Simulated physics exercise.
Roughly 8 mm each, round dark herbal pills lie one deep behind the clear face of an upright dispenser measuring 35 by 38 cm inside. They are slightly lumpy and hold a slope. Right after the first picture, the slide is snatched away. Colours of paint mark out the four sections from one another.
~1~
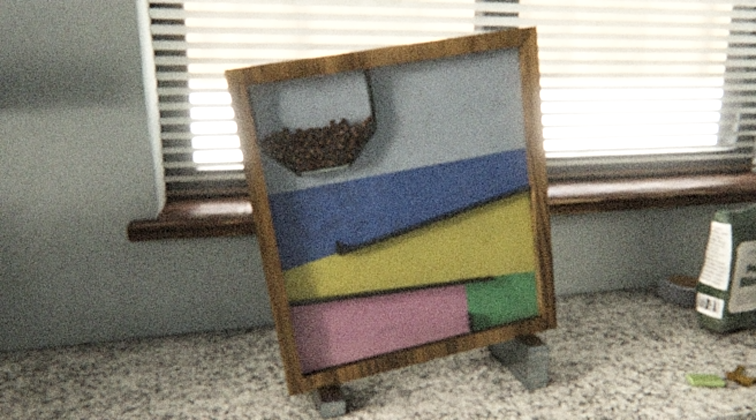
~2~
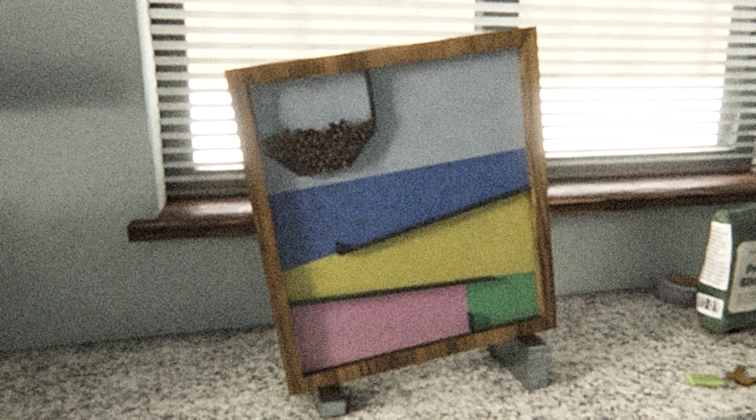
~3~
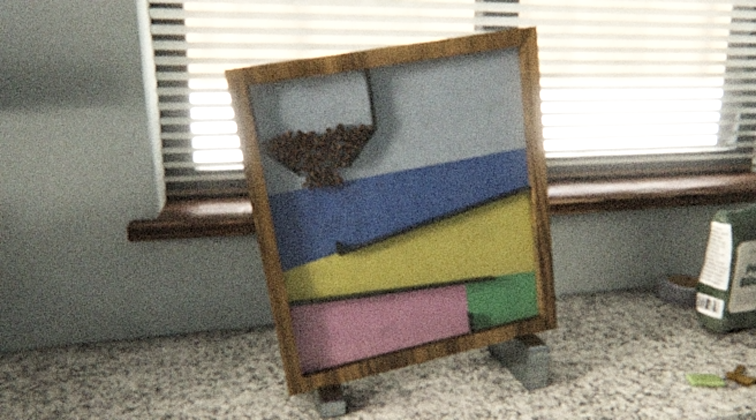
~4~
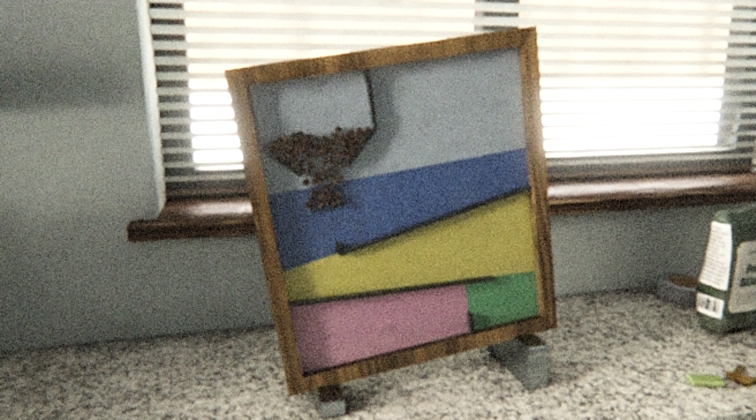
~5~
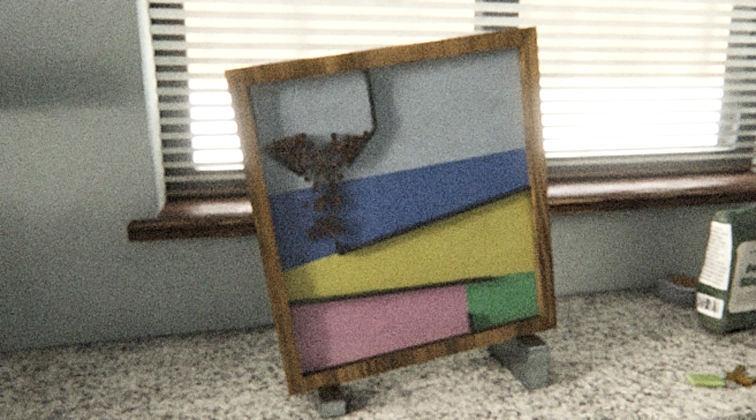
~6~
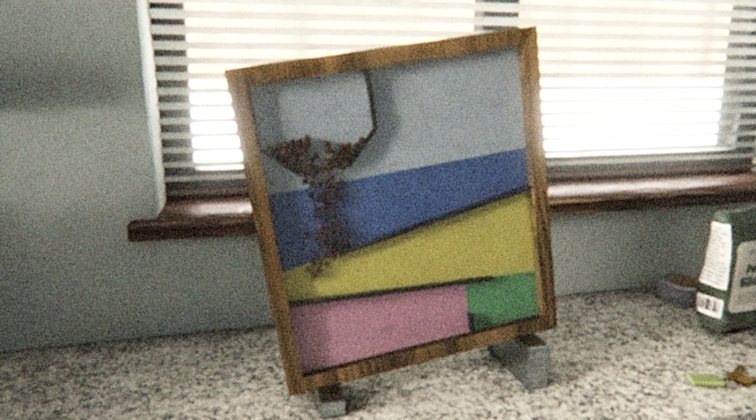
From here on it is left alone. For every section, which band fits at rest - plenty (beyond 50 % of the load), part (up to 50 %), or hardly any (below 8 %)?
Pink section - hardly any, blue section - part, green section - hardly any, yellow section - plenty.
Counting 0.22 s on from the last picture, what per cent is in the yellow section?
I'd put it around 75 in a hundred.
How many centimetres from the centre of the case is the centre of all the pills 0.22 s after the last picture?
Offset: Approx. 10 cm left, 7 cm below.
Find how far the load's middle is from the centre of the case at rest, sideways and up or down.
Some 10 cm left and 8 cm below.
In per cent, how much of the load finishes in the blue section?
Something close to 15 in a hundred ends up there.
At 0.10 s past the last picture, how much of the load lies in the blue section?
Around 40 percent of the load.
Then, 0.10 s later than the last picture, the pills' middle is 11 cm left of and 3 cm below the centre; blue 40 %, yellow 45 %.
Then, 0.22 s later than the last picture, the pills' middle is 10 cm left of and 7 cm below the centre; blue 25 %, yellow 75 %.
Then, 0.45 s later than the last picture, the pills' middle is 10 cm left of and 8 cm below the centre; blue 15 %, yellow 85 %.
All still 1.4 s after it, pink 0 %, blue 15 %, green 0 %, yellow 85 %.
